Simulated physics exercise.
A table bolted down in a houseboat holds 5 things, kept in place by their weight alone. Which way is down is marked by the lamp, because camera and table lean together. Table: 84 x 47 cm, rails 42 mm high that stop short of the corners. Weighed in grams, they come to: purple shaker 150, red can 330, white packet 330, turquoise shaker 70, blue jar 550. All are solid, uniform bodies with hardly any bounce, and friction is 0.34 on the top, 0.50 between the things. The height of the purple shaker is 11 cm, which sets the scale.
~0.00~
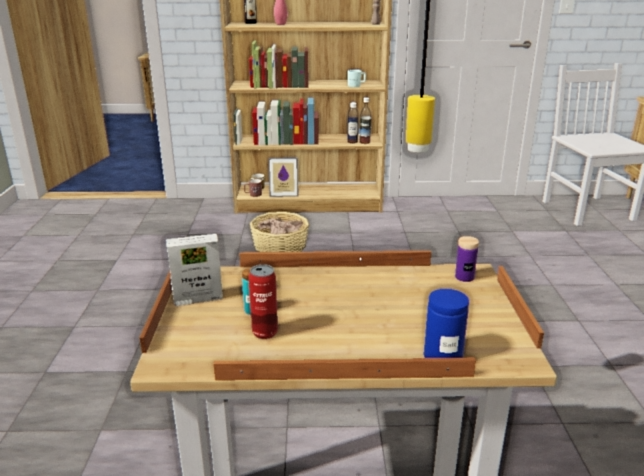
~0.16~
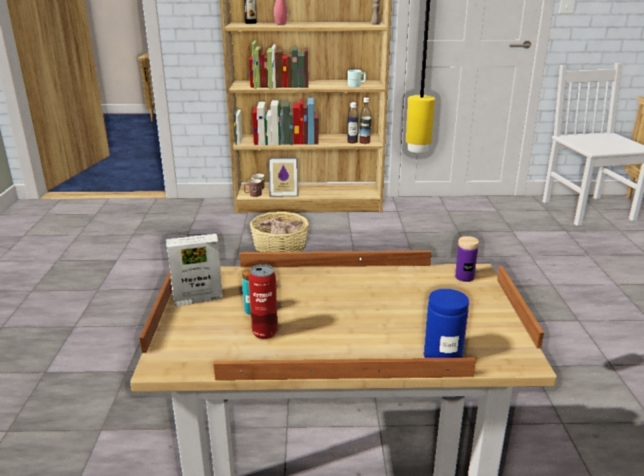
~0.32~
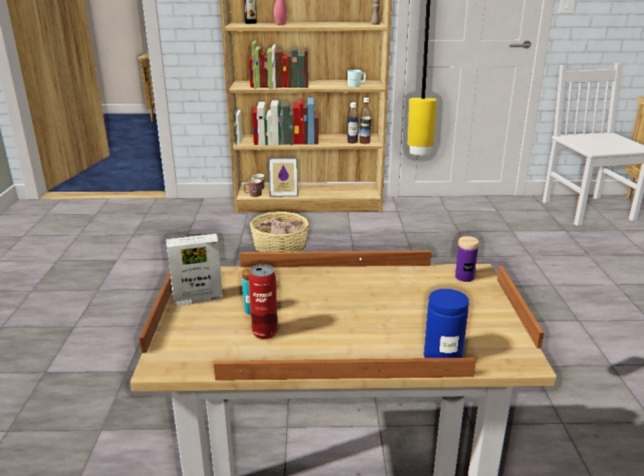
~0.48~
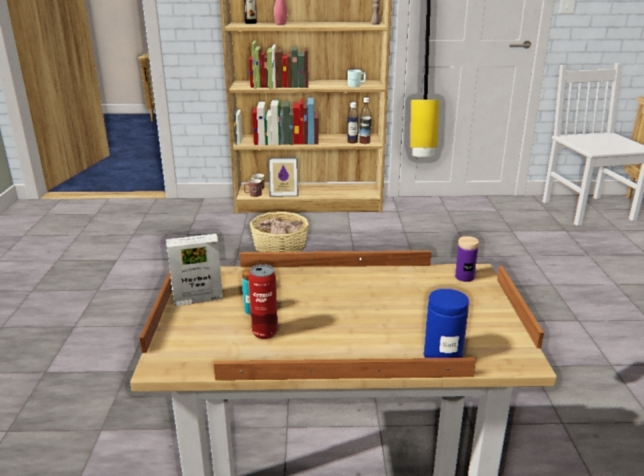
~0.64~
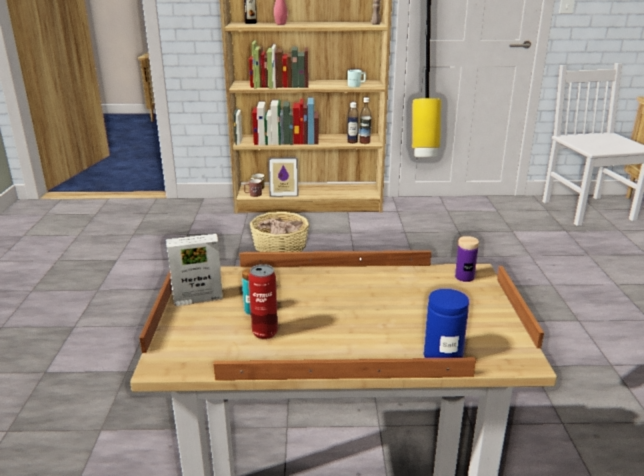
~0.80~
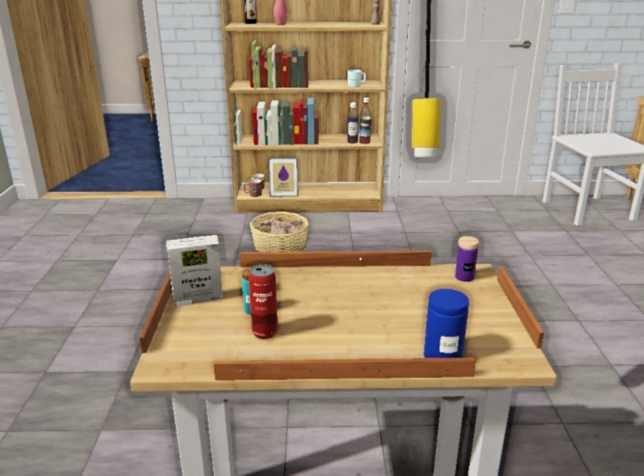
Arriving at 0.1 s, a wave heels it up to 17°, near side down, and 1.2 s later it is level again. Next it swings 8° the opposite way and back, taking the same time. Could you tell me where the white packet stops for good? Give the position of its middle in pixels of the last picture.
I would say at about (202, 317).
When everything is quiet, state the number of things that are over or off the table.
That gives 1.
After 1.00 s, heel 8°, near side down; white packet 31° off its base near (197, 279).
After 1.10 s, heel 4°, near side down; white packet 71° off its base near (200, 302).
After 1.30 s, boat level; white packet on its side near (202, 317).
In the end (3.0 s), toppled on the table, white packet; the other 4 under 5 cm from the start. In the last view, white packet near (202, 317).
